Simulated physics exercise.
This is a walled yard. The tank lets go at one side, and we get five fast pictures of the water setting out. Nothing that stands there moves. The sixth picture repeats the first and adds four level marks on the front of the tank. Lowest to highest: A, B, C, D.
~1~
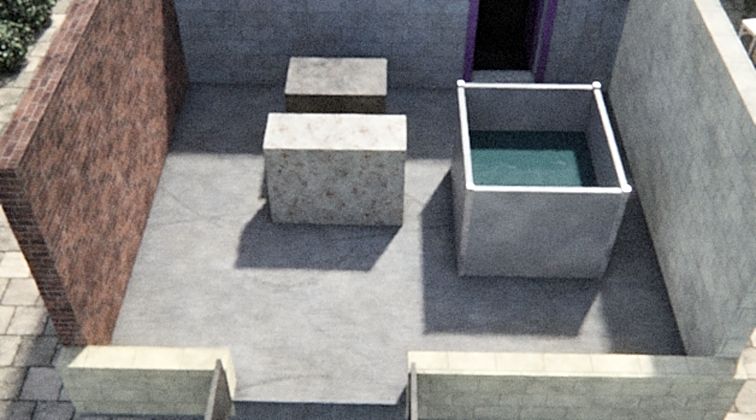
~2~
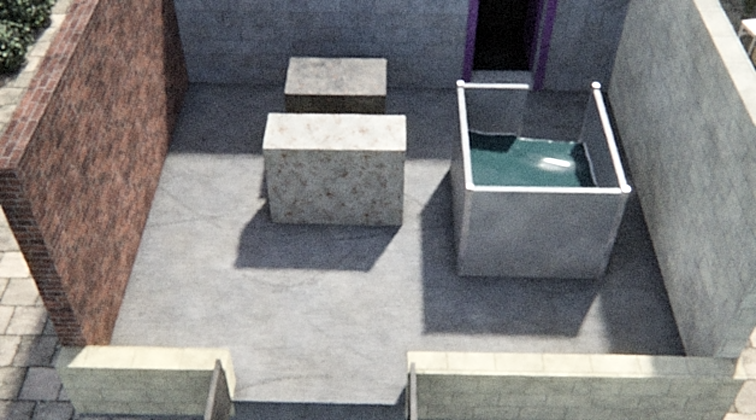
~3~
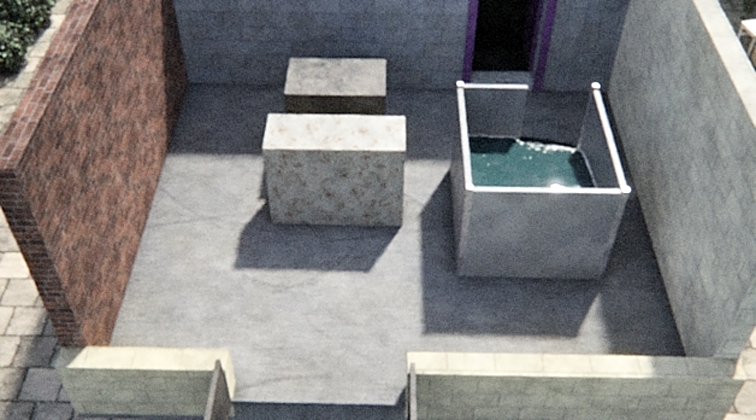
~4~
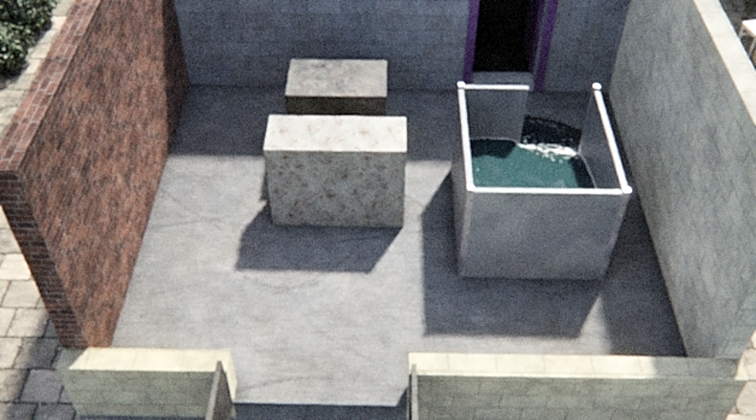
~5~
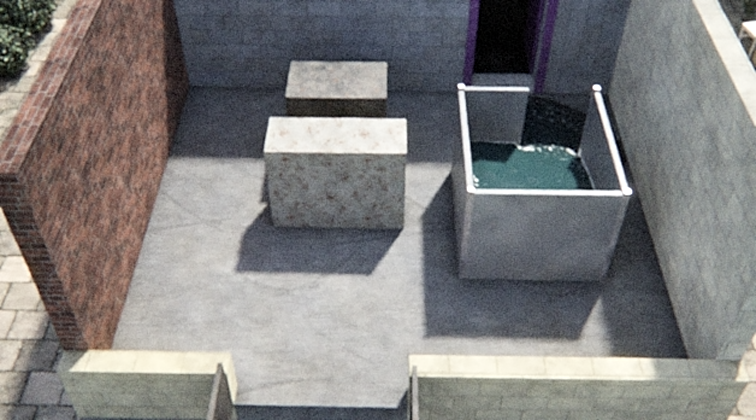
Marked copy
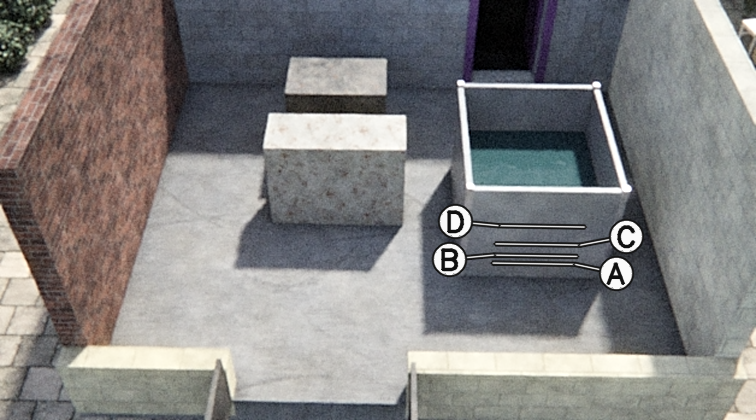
Water in a square grey tank inside a walled yard lies still, then sloshes and ripples as a gap appears in the tank's back side near a purple doorway; the two blocks to the left stay in place.
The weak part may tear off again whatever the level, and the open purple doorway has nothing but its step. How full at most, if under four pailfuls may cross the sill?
It is B.
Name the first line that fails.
It is C.
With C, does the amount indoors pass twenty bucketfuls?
No.
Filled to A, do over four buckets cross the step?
No, not at all.
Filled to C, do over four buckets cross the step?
Yes, that goes wrong.
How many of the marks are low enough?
Two.
In white, A at (533, 263); B at (535, 255); C at (537, 244); D at (541, 226); from the bottom up A, B, C, D.
With A, nothing gets over.
With B, a bucket or two gets in.
With C, about 10 bucketfuls get in.
With D, dozens of bucketfuls pour in.
